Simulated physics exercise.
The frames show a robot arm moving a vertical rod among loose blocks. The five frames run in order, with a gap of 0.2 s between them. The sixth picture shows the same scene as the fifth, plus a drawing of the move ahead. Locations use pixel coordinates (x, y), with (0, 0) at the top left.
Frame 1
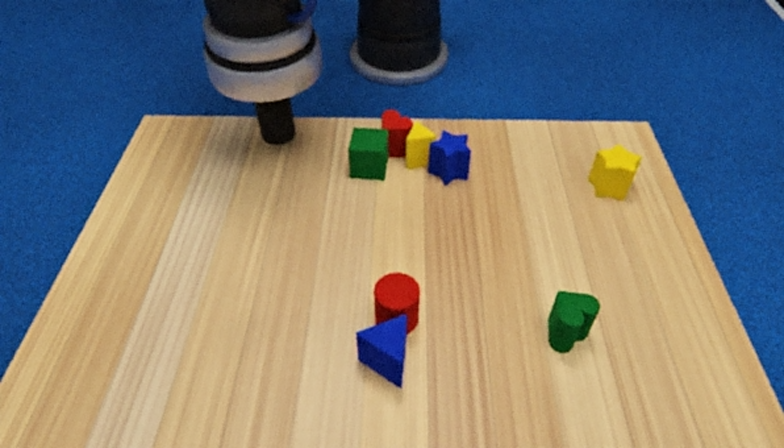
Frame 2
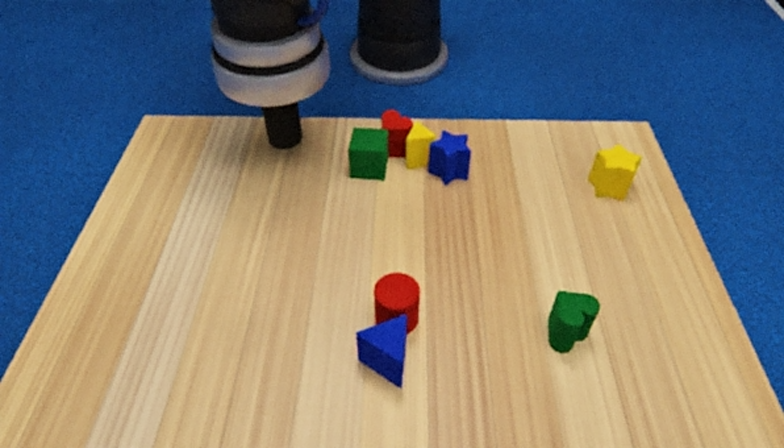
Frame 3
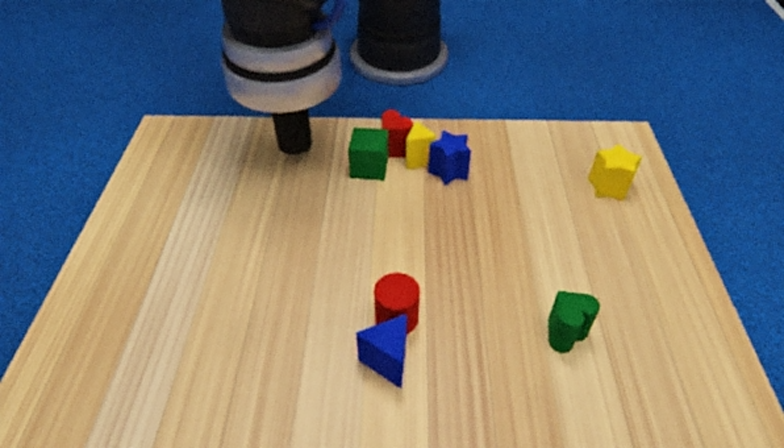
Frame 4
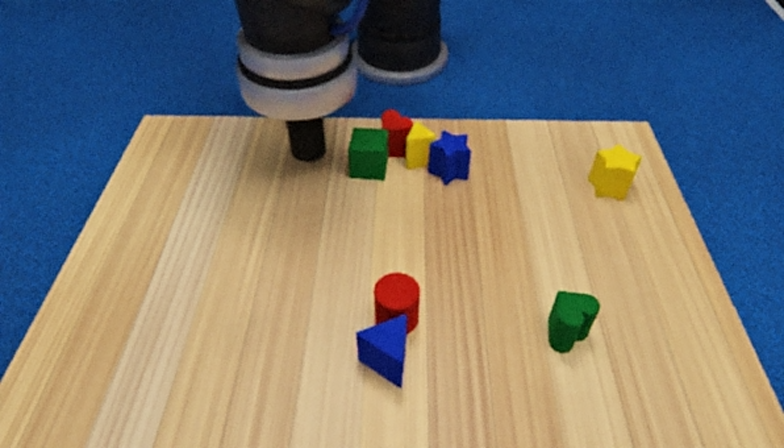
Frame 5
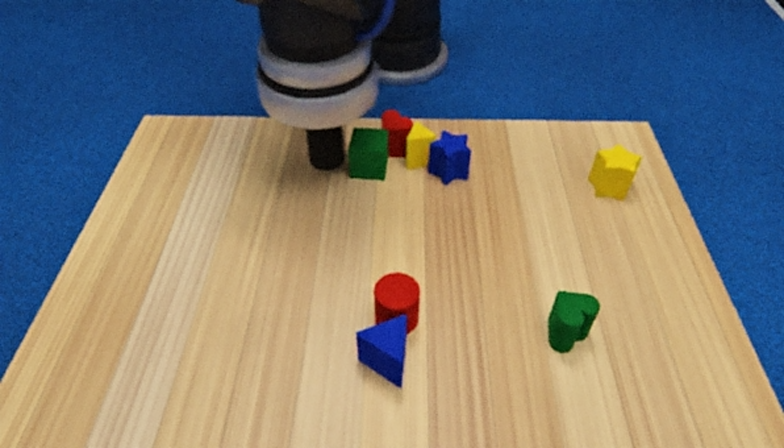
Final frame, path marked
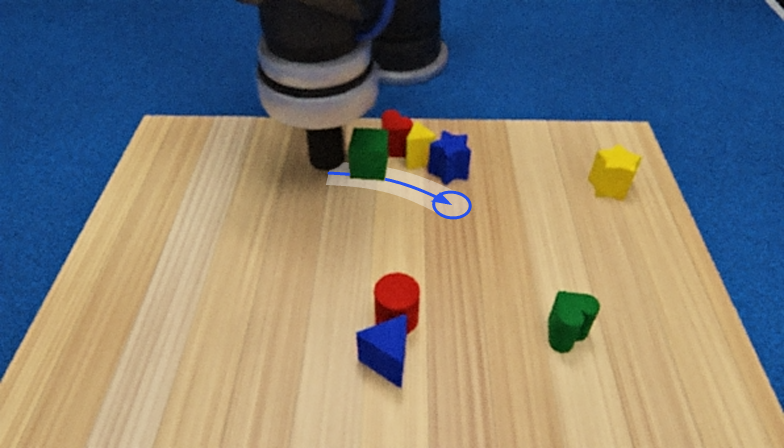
A robot arm with a dark vertical rod reaches over the far edge of a pale wooden board on a blue surface, seen from a raised, fixed view. A green block, red heart, yellow triangle and blue star cluster near the rod, a yellow block sits far right, and a red cylinder, blue triangle and green piece lie nearer. The rod slides slowly right and slightly nearer, up beside the green block, while every block stays still.
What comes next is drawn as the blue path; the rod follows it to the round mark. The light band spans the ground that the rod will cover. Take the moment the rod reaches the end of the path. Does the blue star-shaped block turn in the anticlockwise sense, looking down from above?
That would be a no.
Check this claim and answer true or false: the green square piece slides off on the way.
True.
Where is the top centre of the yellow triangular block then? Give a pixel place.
The middle of the upper face of the yellow triangular block will lie at about (444, 122) in the picture.
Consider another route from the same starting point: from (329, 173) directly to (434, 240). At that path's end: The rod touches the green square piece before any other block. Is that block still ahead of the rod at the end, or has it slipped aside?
My guess is it ends up beside or behind the rod.
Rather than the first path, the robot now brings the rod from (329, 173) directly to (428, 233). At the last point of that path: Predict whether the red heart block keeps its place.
It will remain on its spot.
Path on the board, from (329, 173) through (372, 177) and (413, 187) to (452, 205).
The first path, step by step. One third of the way, rod (372, 163); green square piece (406, 140), turned 20° anticlockwise; yellow triangular block (429, 129), turned 35° anticlockwise.
Two thirds of the way, rod (415, 174); green square piece (436, 139), turned 60° anticlockwise; yellow triangular block (444, 122), turned 70° anticlockwise; blue star-shaped block (474, 138), turned 35° clockwise.
At the end, rod (453, 191); green square piece (437, 139), turned 60° anticlockwise; red heart block in place; yellow triangular block (444, 122), turned 75° anticlockwise; blue star-shaped block (475, 137), turned 40° clockwise.
